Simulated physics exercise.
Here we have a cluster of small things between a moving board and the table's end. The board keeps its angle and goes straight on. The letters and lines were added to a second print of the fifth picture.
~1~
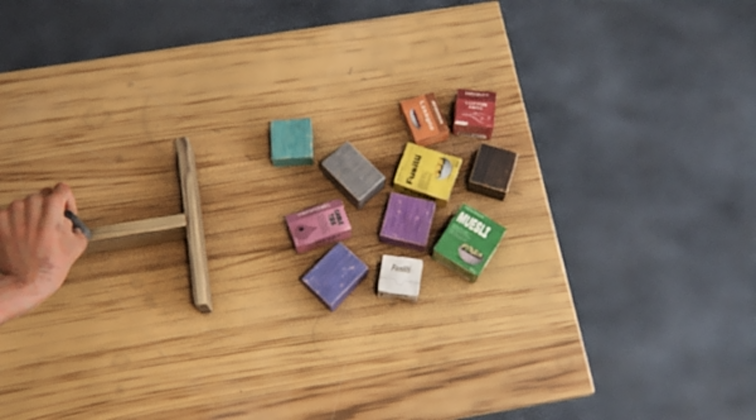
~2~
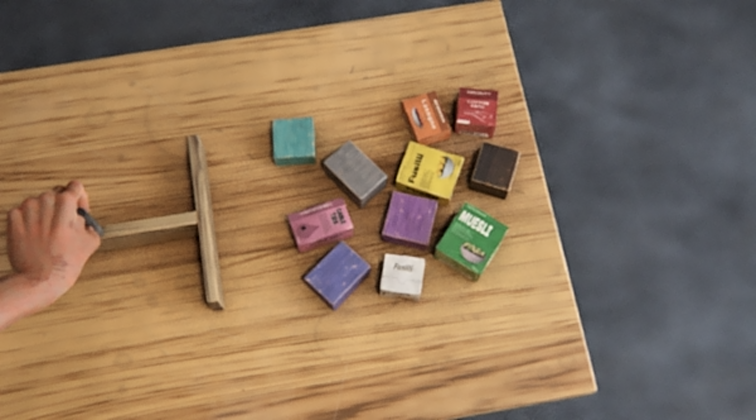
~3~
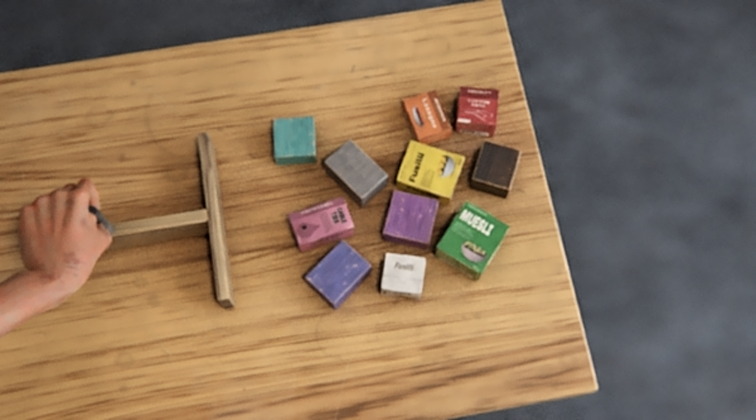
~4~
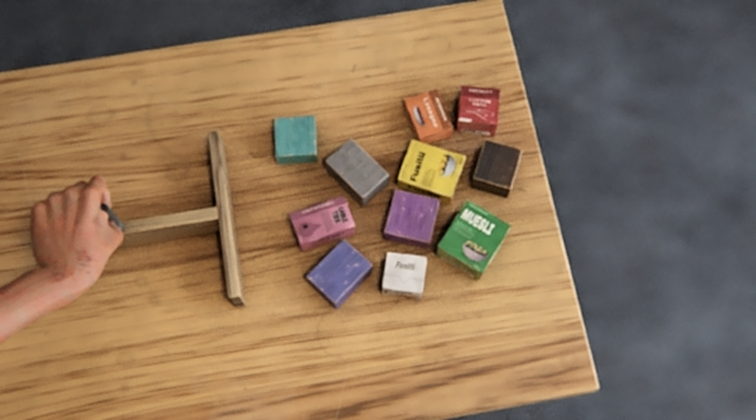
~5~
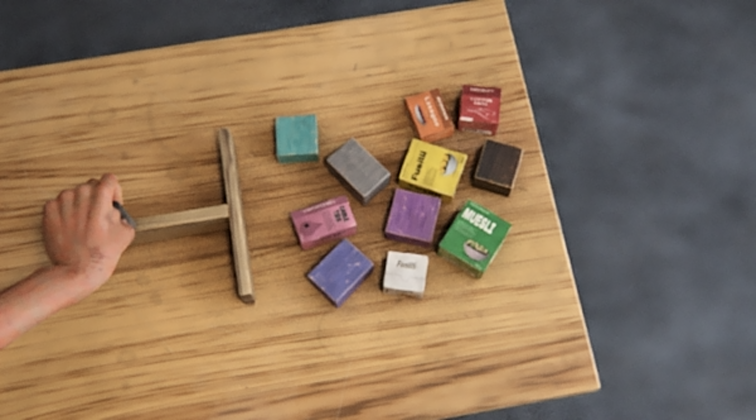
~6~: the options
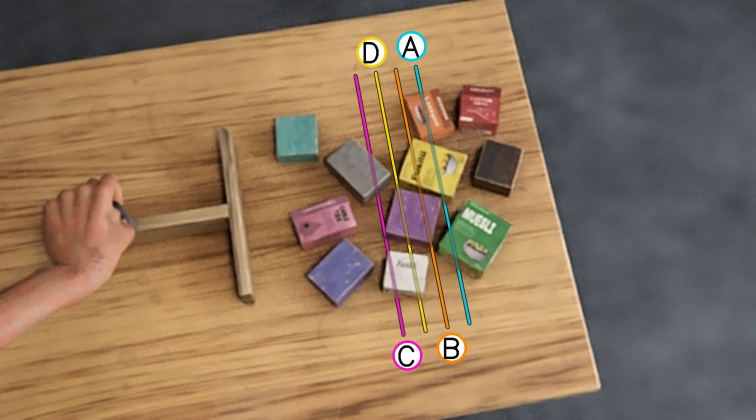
A hand slid a T-shaped wooden pusher steadily to the right across a wooden table, bringing its board closer to a cluster of colourful blocks and small boxes, which stayed practically still.
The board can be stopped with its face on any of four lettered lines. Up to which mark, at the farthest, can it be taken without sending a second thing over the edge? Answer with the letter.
At A, and not beyond.
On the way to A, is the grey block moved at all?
By then, yes.
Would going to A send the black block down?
Yes.
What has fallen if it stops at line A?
The black block.
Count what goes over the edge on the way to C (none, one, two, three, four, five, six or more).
In all, none.
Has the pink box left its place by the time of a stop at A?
By then, yes.
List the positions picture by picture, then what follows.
In the first frame, grey block (353, 176); green packet (469, 244); yellow packet (427, 175).
In the second frame, board (202, 216); white packet (402, 278).
In the third frame, board (213, 214); turquoise block (295, 141).
In the fourth frame, board (223, 211); pink box (323, 224).
In the fifth frame, board (234, 209); orange packet (429, 117); black block (498, 168); grey block (358, 172).
On the marked copy, A at (441, 189); B at (421, 192); C at (378, 199); D at (400, 196).
Following A. Soon after the start, board (309, 197); turquoise block (326, 133); white packet (411, 277).
Later, board (384, 185); green packet (529, 243); black block (504, 166).
In the end, board (439, 176); black block over the edge; green packet (566, 254); one fallen.
As for the rest, B is within the limit but short; C is within the limit but short; D is within the limit but short.
